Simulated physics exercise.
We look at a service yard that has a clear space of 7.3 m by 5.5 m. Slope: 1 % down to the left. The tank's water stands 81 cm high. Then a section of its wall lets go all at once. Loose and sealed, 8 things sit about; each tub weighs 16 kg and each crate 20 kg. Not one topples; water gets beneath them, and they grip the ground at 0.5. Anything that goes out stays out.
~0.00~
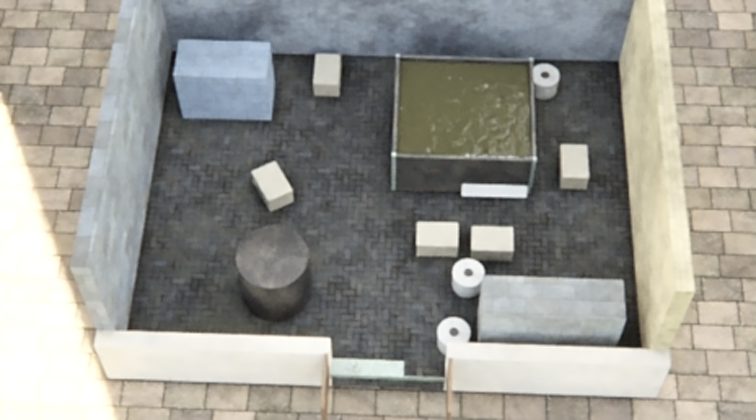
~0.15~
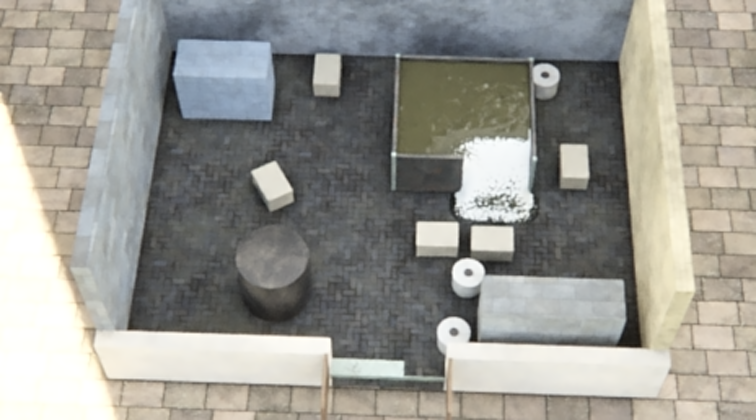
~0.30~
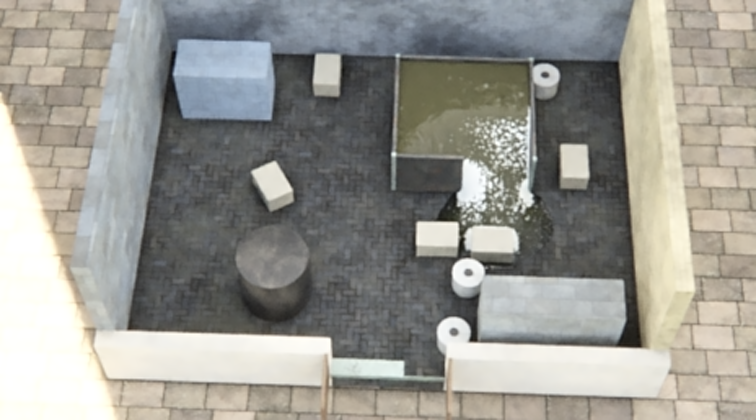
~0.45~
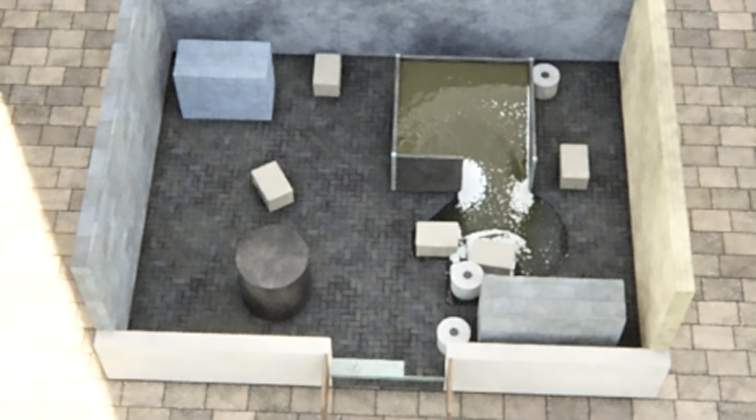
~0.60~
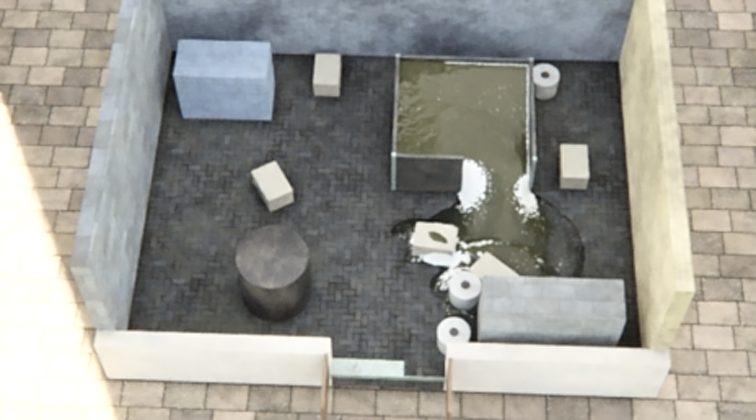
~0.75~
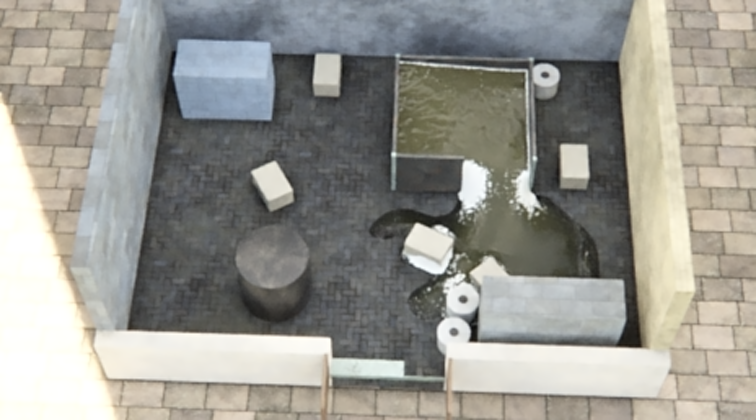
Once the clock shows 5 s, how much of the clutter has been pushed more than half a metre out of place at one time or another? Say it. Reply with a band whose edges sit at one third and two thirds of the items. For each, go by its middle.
Band: One third to two thirds.
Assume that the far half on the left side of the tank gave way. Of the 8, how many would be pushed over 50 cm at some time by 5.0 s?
In that case 2 of them.
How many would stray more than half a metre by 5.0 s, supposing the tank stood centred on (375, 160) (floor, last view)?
The count would be 4.
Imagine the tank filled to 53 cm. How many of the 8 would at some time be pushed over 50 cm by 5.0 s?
So the tally would be 3.
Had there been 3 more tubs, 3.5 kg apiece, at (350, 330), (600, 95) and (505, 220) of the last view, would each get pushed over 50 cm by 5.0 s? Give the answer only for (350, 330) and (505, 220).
In the order asked they come out beyond the limit, beyond the limit.
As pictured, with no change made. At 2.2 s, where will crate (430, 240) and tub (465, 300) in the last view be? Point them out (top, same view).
Somewhere about (380, 256) and (427, 317).
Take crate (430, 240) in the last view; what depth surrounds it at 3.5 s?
2 cm.
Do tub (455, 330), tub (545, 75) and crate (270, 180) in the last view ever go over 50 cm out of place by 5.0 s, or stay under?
First exceeding it, second falling below it, third falling below it.
After 1.1 s 3 of 8 are over 50 cm from their spots; 1 afloat.
After 2.2 s 4 of 8 are over 50 cm from their spots; 1 afloat.
After 3.5 s 4 of 8 are over 50 cm from their spots; 0 afloat.
After 5.0 s 5 of 8 are over 50 cm from their spots, and 5 have been at some point; 1 afloat.
